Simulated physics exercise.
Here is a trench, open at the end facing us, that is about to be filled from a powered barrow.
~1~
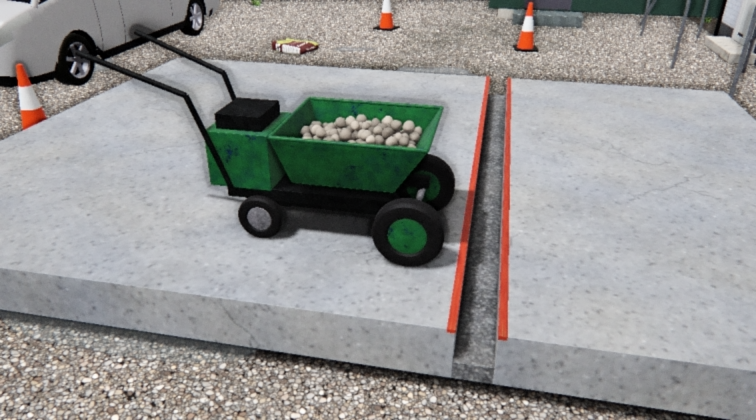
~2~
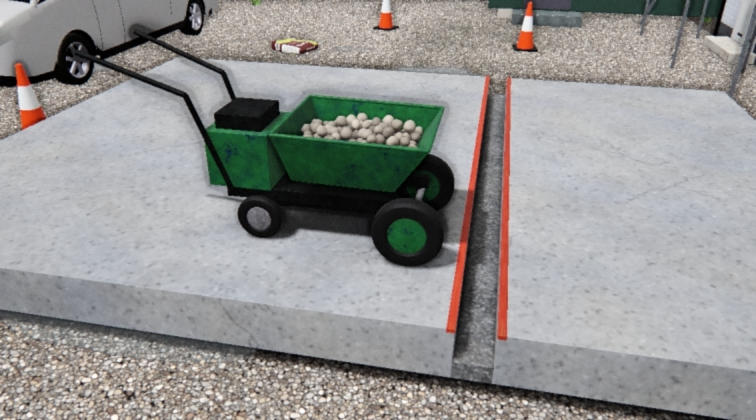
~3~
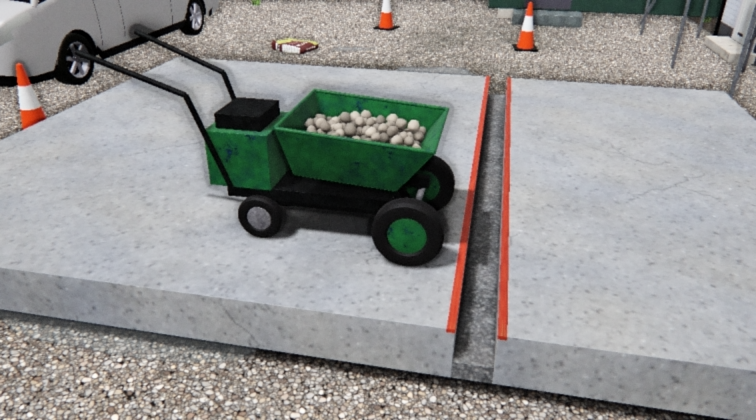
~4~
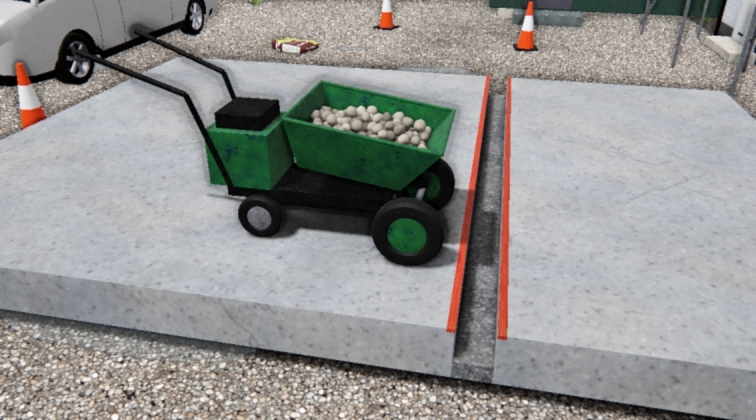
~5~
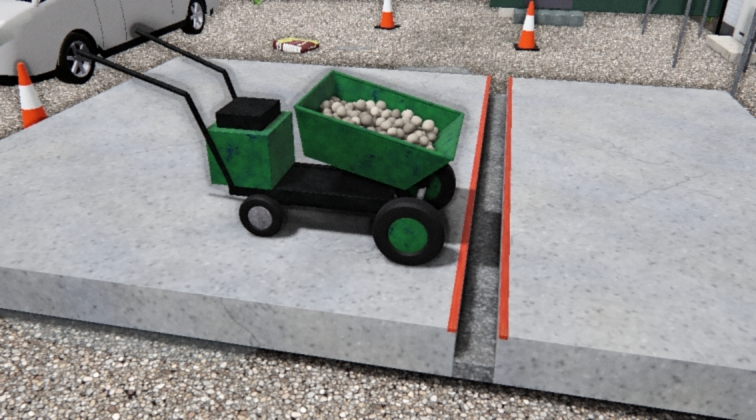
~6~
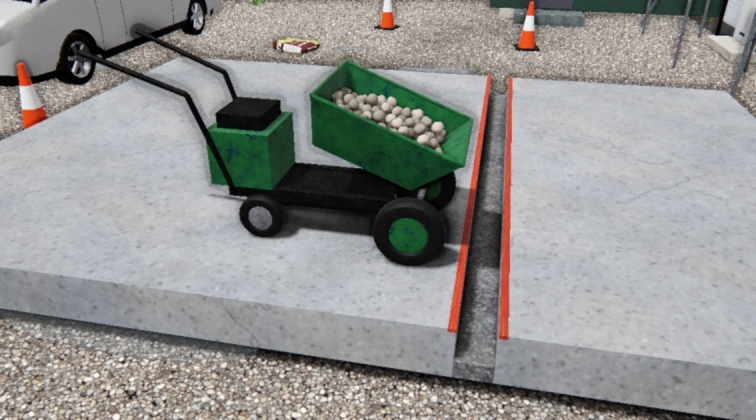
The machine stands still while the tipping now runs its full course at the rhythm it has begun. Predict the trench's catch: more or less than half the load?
The trench catches less than half of the load.
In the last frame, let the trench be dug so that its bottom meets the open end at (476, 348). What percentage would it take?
Estimate: Approx. 10 in a hundred.
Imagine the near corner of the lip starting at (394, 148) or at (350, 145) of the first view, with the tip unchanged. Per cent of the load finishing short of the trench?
I'd expect close to 0 per cent and then close to 20 per cent.
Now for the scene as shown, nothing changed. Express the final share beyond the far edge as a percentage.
90 %.
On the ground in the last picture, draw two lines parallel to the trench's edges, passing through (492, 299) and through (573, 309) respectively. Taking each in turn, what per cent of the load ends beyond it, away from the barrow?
Around 90 per cent for the first, around 40 per cent for the second.
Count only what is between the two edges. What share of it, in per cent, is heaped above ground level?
The answer is close to 5 per cent.
Soon, skip tipped steeply; all in the skip.
A while on, skip tipped right over; about two thirds in the skip; about a third beyond it; a small part falling.
Towards the end, skip tipped right over; a small part in the skip; a stray few in or heaped over the trench; most beyond it.
Finally, skip tipped right over; a small part in or heaped over the trench; most beyond it.
